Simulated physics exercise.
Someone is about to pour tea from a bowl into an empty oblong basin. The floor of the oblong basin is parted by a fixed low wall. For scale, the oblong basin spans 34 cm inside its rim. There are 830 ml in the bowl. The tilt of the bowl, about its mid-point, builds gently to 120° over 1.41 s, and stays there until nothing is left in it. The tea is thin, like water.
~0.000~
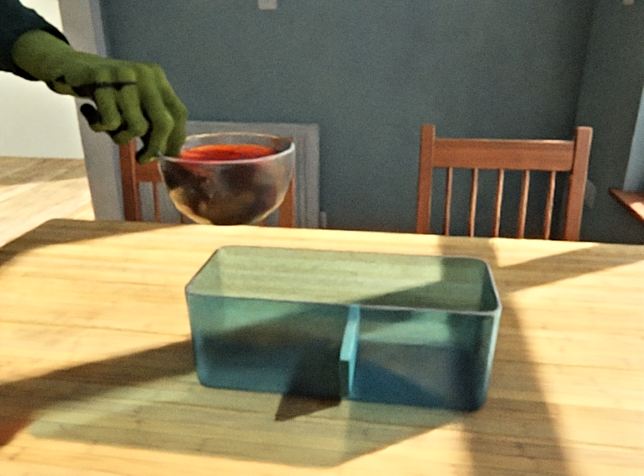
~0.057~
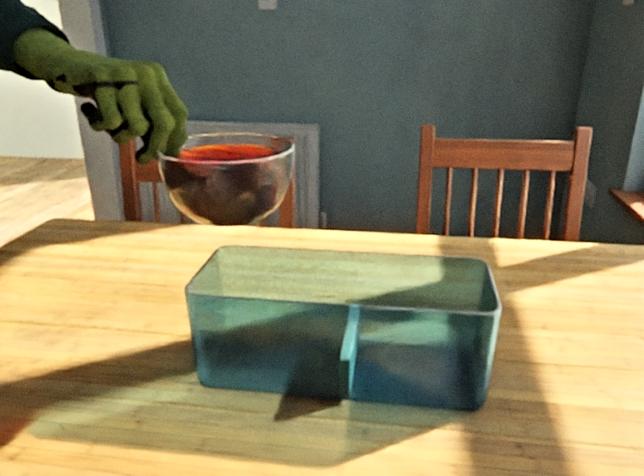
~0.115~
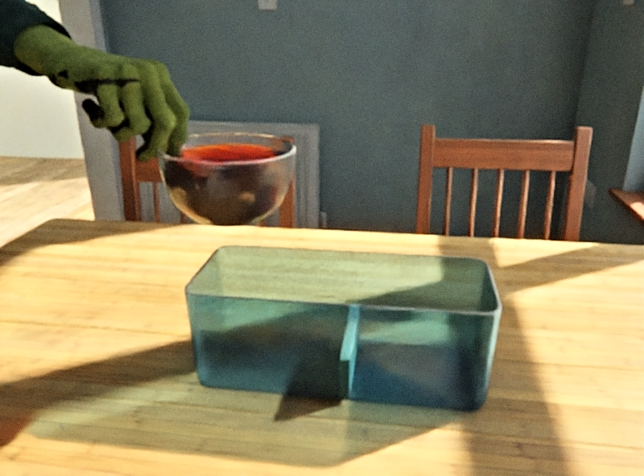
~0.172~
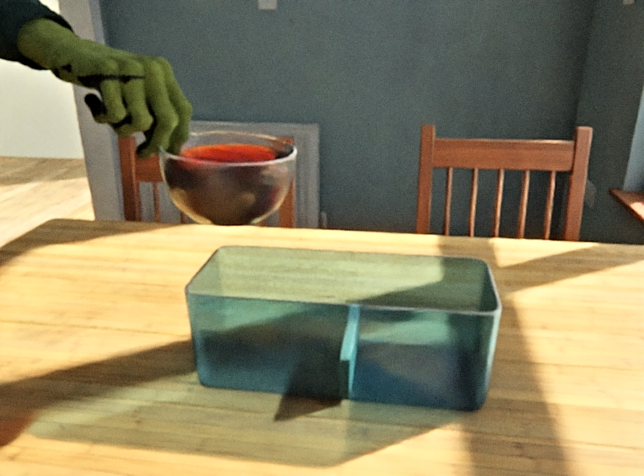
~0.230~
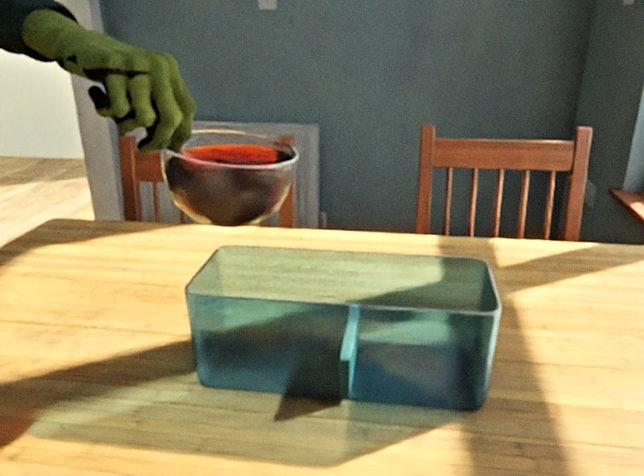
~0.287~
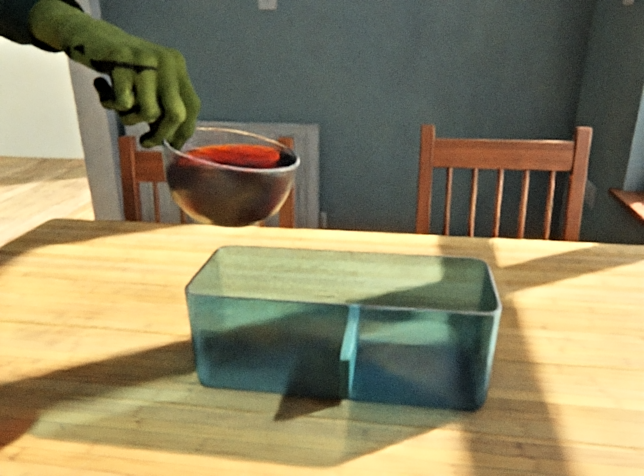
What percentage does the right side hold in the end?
The far part has some 50 per cent.
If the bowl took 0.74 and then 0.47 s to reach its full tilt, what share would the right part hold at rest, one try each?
First 30, then 20 per cent.
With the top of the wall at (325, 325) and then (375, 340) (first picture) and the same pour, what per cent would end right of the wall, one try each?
In turn about 75 and 15 per cent.
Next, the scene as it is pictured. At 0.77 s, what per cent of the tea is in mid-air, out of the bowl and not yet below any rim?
About 28 per cent.
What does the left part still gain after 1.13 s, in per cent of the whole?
Near 3 in a hundred.
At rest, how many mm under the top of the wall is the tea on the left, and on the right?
Some 34 mm on the left and 32 mm on the right.
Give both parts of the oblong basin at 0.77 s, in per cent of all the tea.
Near 8 on the left, 22 on the right.
Then, 0.77 s in, the tilt is 69° and 42 per cent is still to pour, 8 is left of the wall and 22 right of it.
Then, 1.13 s in, the tilt is 109° and 1 per cent is still to pour, 47 is left of the wall and 49 right of it.
Then, 1.50 s in, the tilt is 120° and 0 per cent is still to pour, 50 is left of the wall and 50 right of it.
Then, 1.91 s in, the tilt is 120° and 0 per cent is still to pour, 50 is left of the wall and 50 right of it.
Finally, 50 per cent lies left of the wall, 50 right of it and 1 outside.
